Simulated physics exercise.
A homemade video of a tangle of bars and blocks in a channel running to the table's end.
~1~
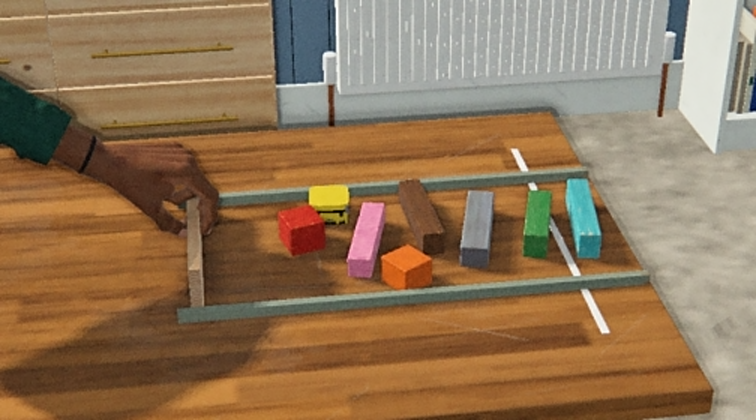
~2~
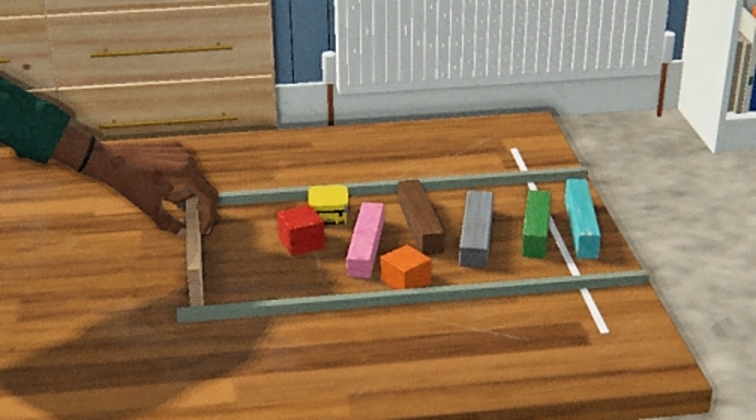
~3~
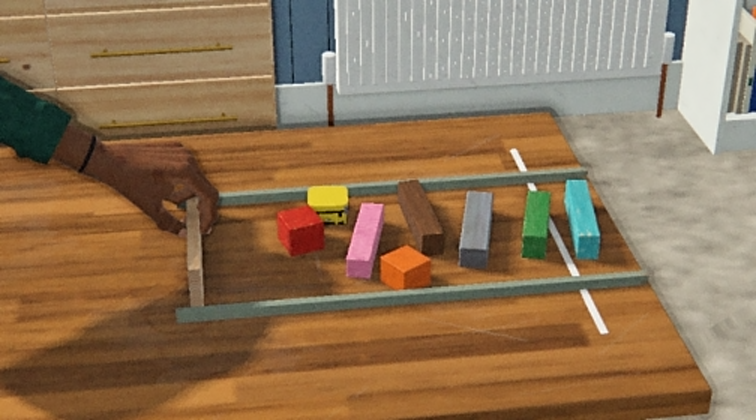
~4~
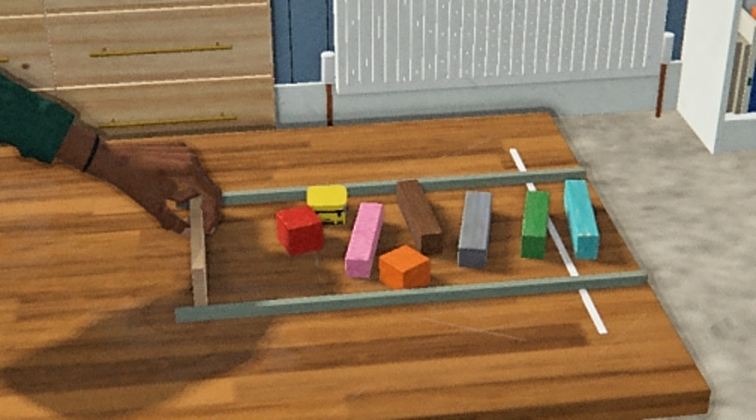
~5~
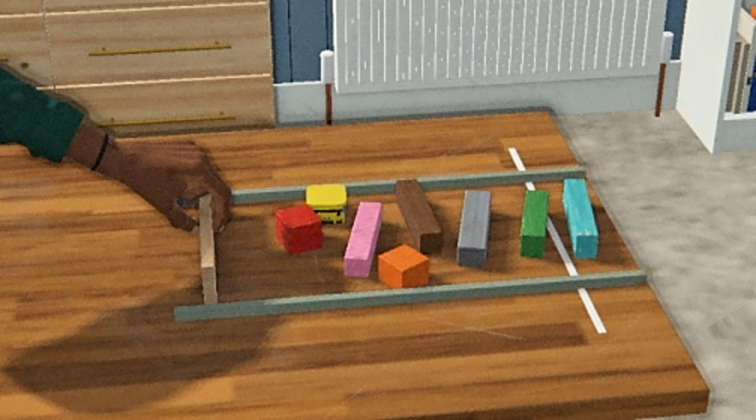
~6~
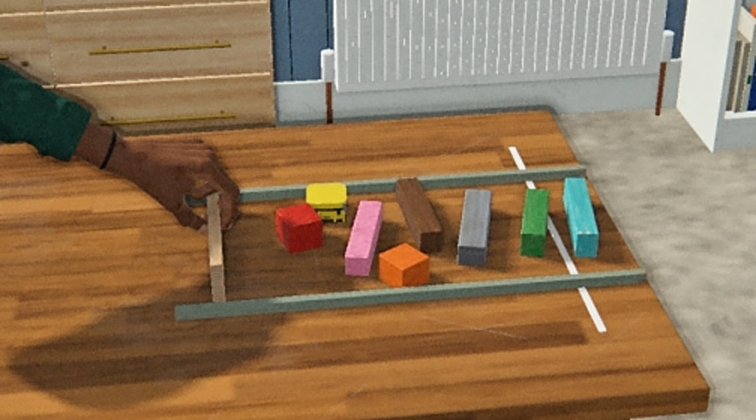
A hand slides a small wooden board slightly right toward colored blocks that stay still.
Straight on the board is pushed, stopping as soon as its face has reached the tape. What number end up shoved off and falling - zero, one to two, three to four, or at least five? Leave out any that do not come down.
The count is three to four.
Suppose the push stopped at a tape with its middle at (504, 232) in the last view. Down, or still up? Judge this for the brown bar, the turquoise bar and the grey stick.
What happens: The brown bar does not come off, the turquoise bar goes down, the grey stick does not come off.
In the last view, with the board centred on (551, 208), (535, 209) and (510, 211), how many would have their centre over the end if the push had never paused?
Counts: 4, 3, 2.
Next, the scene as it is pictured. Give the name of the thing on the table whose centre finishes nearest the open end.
Pink bar.
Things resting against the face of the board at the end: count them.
The figure is 3.
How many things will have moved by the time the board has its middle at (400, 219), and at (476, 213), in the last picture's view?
Moved so far: 6, later 8.
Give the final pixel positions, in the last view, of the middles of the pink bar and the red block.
Taking them in turn, first comes (599, 220), then (567, 210).
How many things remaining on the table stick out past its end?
Count of overhanging things: 0.
Soon after, none off yet; turquoise bar at rest near (580, 216); green bar at rest near (535, 222); grey stick at rest near (475, 227).
After that, none off yet; turquoise bar at rest near (580, 216); green bar at rest near (537, 222); grey stick displaced a little near (503, 225).
And then, none off yet; turquoise bar tilting well over near (638, 223); green bar displaced about its own width near (611, 217); grey stick displaced about its own width near (587, 219).
In the end, the number that fall off is three or four; gone, brown bar, grey stick, green bar and turquoise bar.
